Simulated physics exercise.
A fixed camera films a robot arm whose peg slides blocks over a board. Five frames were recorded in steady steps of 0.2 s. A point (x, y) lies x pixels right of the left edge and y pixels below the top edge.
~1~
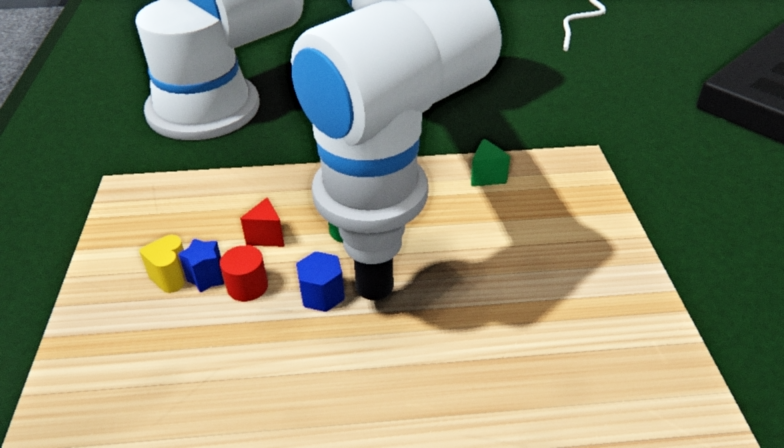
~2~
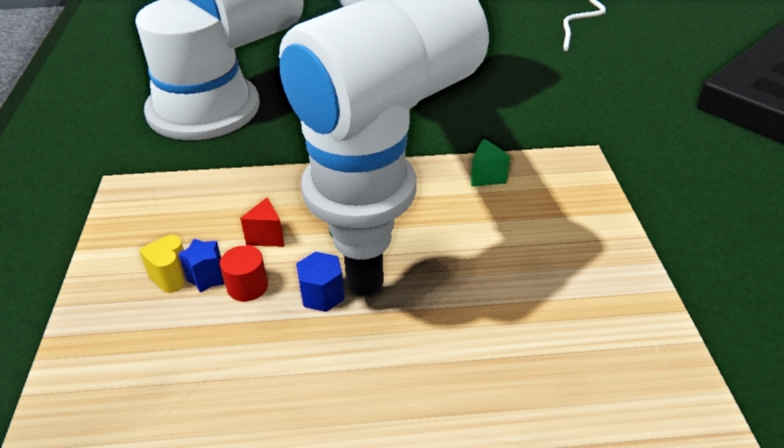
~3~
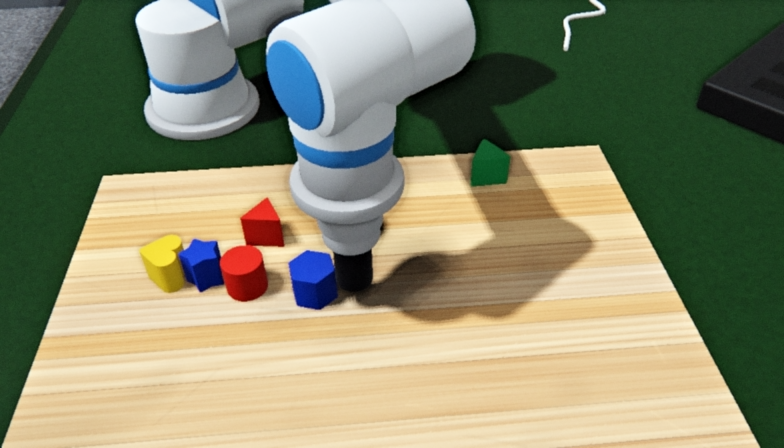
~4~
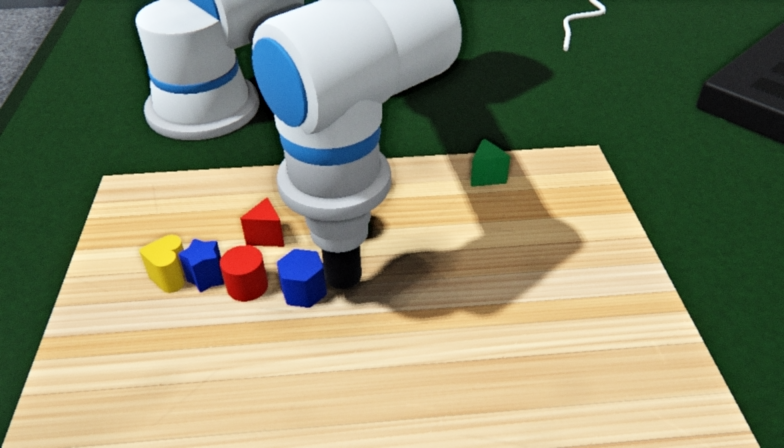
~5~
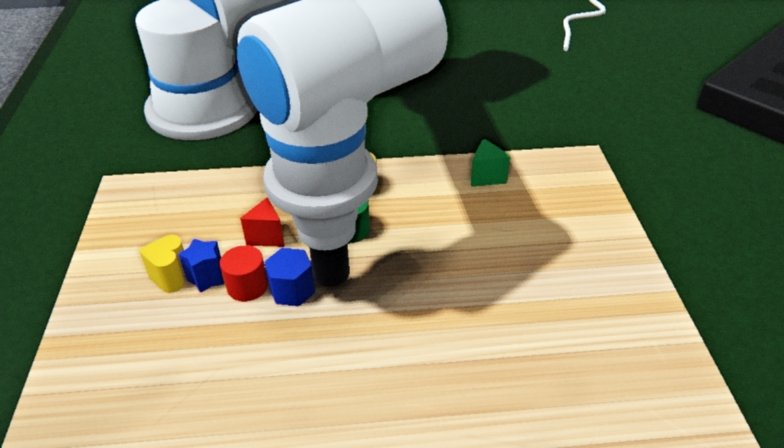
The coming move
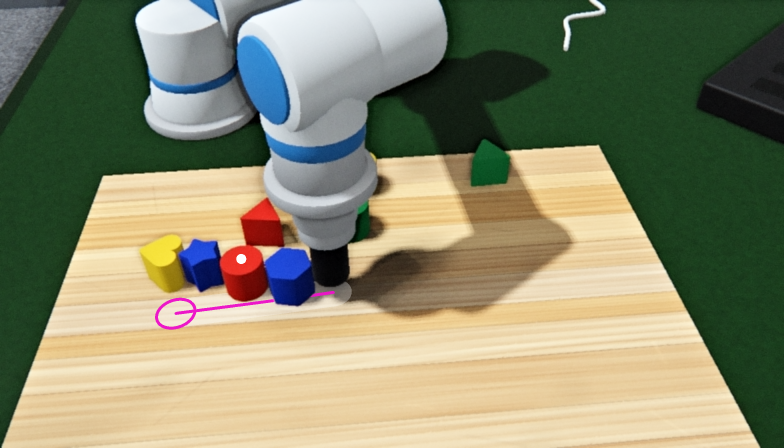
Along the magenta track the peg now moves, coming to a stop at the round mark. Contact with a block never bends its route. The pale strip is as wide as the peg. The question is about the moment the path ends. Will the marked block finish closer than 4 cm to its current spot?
No, that is not how it ends up.
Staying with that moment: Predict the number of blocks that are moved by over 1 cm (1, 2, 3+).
Blocks moved: Three or more.
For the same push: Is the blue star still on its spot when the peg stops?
It seems not.
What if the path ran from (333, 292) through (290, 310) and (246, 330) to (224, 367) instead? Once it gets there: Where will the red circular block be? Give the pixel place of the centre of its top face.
Final place: (219, 245).
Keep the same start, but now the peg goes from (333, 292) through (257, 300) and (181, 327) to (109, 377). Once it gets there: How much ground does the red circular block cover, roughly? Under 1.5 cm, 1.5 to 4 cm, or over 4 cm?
Once the path is done, the red circular block lies more than 4 cm from its present place.
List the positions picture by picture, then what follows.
The first frame shows lower end of the peg (375, 288), tops of blocks, yellow heart block (162, 250), blue star (200, 251), red circular block (241, 259), blue hexagonal block (319, 267).
The second frame shows peg (365, 284), blocks as before.
The third frame shows peg (355, 280), blue hexagonal block (311, 266).
The fourth frame shows peg (343, 277), blue hexagonal block (300, 264).
The fifth frame shows peg (332, 275), yellow heart block (162, 250), blue star (200, 251), red circular block (241, 259), blue hexagonal block (288, 263).
The drawn path runs in a line from (333, 292) to (176, 313); the dot is on the red circular block.
The first path, step by step. One third of the way, peg (279, 282); yellow heart block (139, 248); blue star (171, 247), turned 15° clockwise; red circular block (207, 248); blue hexagonal block (248, 255), turned 55° clockwise.
Two thirds of the way, peg (224, 289); yellow heart block (129, 249); blue star (162, 244); red circular block (199, 233); blue hexagonal block (229, 248).
At the end, peg (170, 296); yellow heart block (129, 249); blue star (162, 244); red circular block (199, 233); blue hexagonal block (229, 248), turned 120° clockwise.
